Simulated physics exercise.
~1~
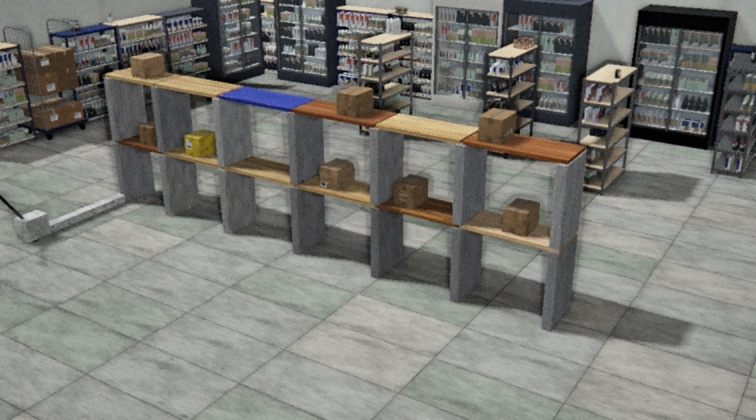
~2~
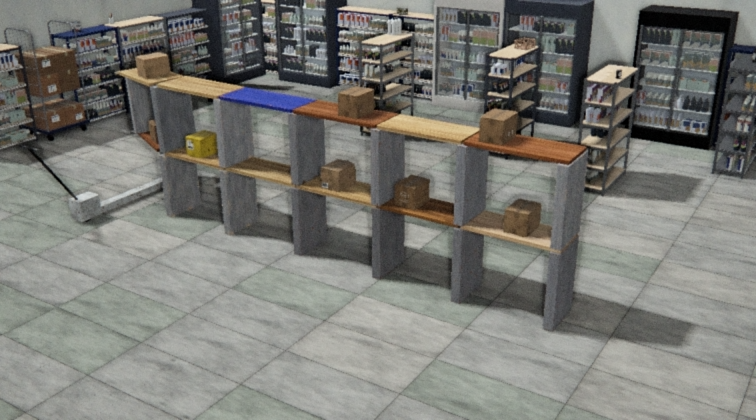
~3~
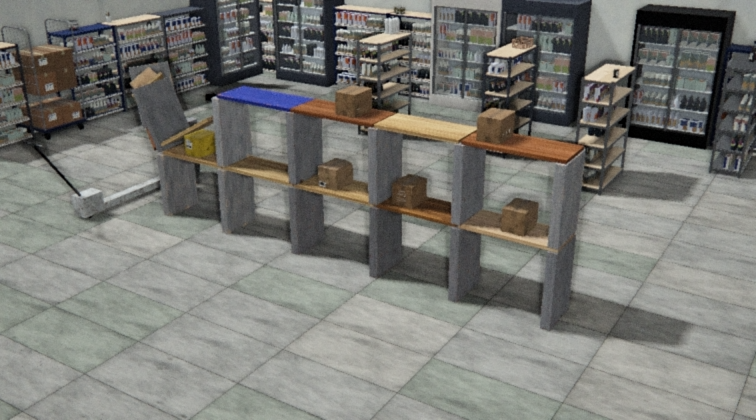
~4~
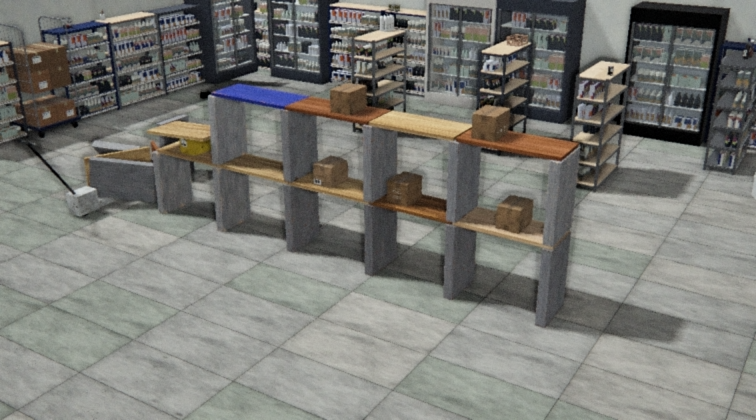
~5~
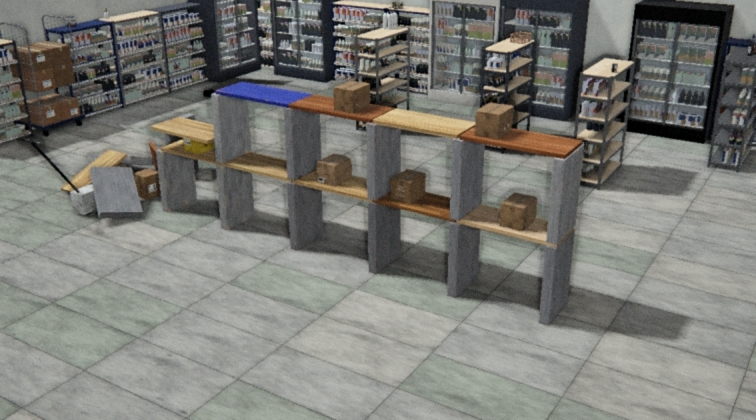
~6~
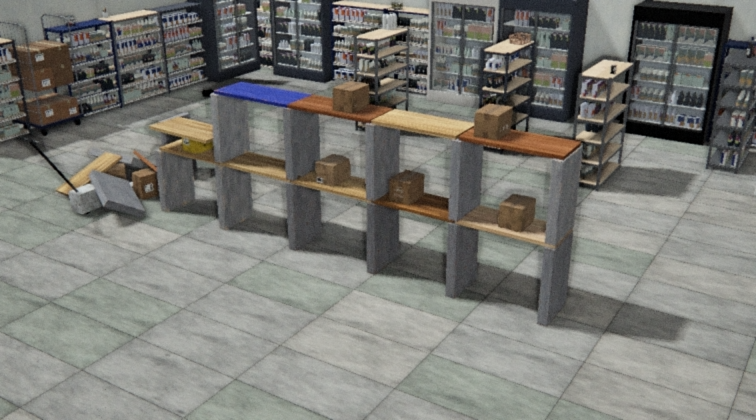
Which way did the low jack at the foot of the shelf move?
The jack moved to the right, in at the foot of the shelf's left end.
